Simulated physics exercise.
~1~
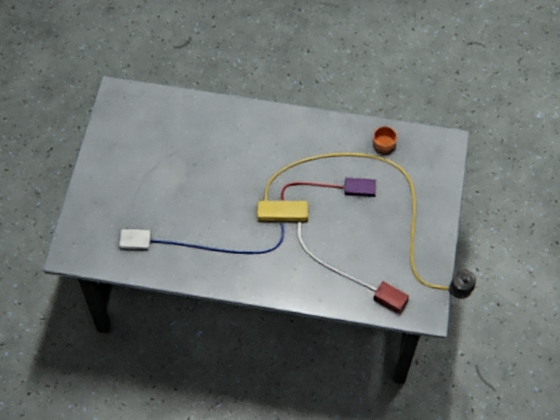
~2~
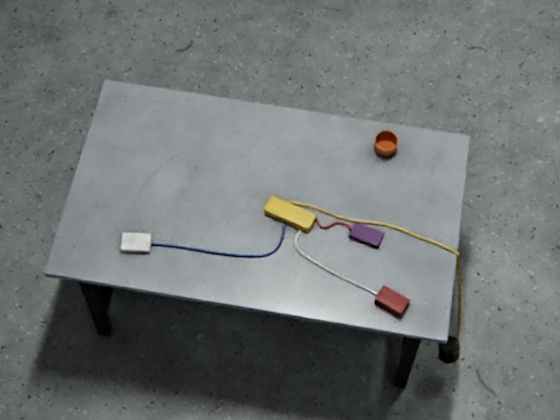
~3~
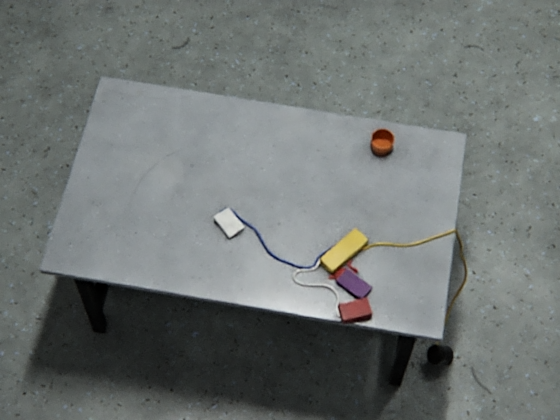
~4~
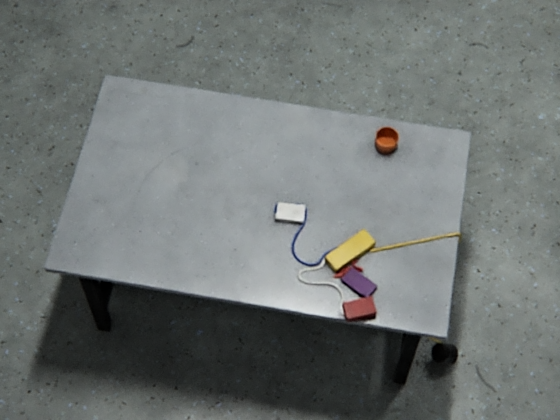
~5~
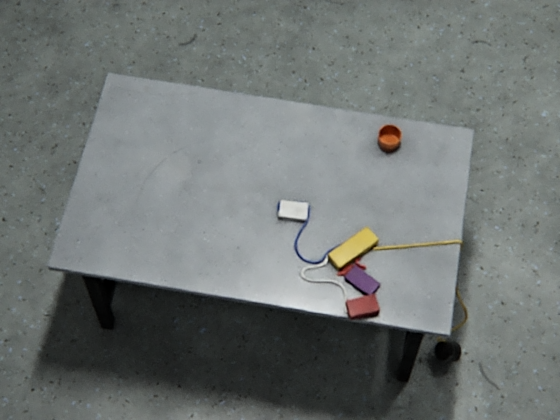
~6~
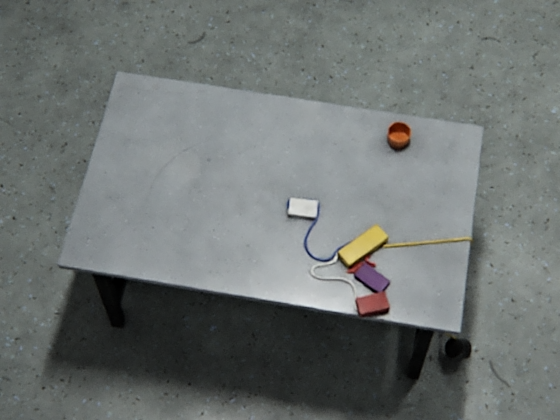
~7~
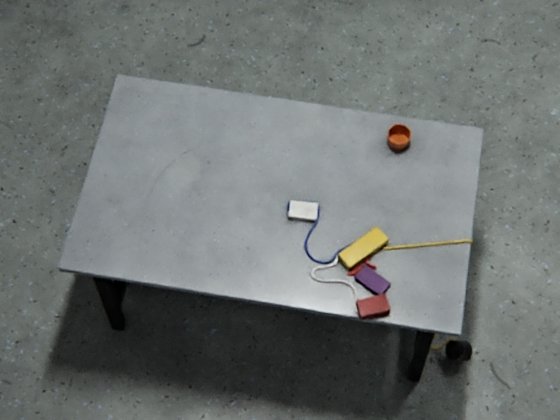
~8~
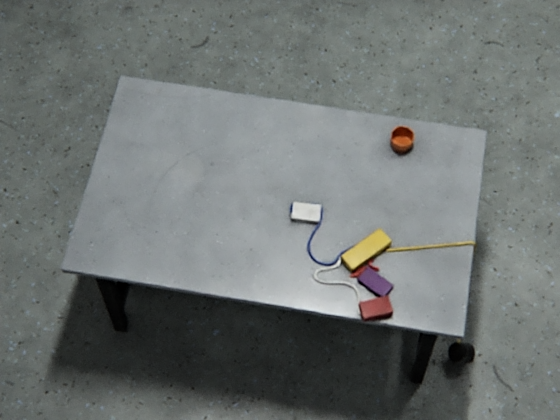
A table holds still while a falling black speaker drags the cabled items rightward.
